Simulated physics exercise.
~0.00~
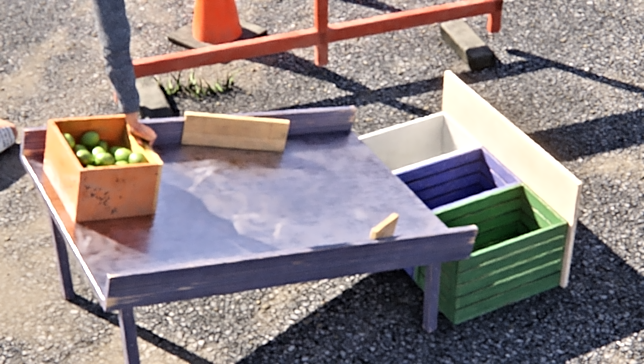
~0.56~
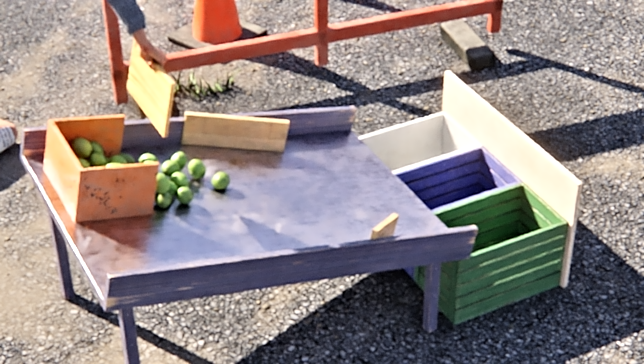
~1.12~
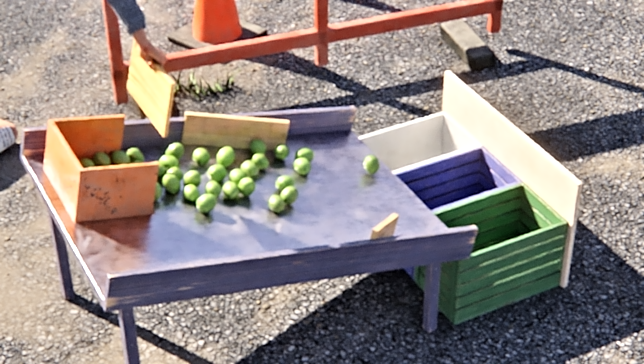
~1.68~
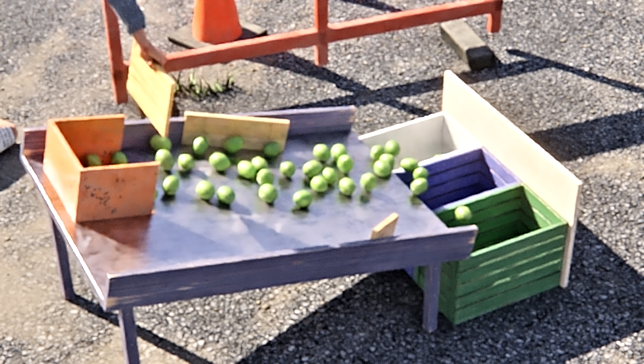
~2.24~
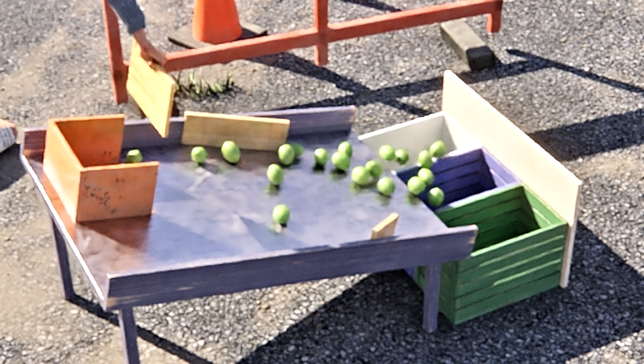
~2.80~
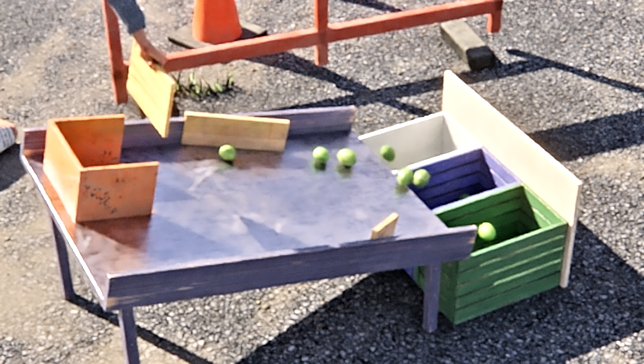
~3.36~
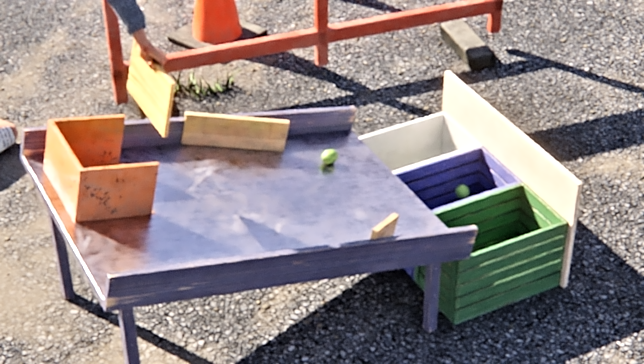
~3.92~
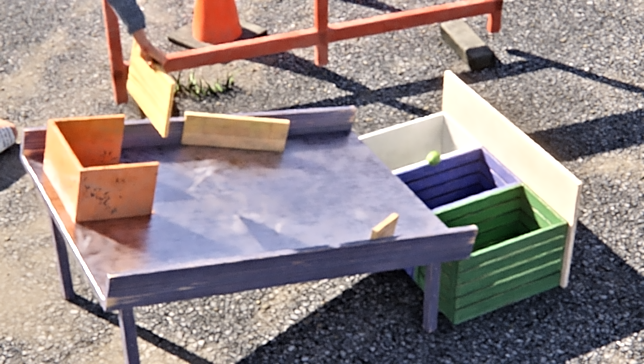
Green balls sit piled in an orange box at the left end of a purple, low-walled table on sunlit asphalt, seen from above, with an orange cone and rail behind. White, blue and green bins stand at the table's right end, backed by a tall pale board, and two small wooden boards are fixed on the tabletop. A hand lifts the box's wooden gate up and holds it there. The balls spill out, spread rightward across the slope past the boards, and drop off the far edge into the bins. The last stragglers roll down, leaving the tabletop bare, with one ball still visible at the white bin.
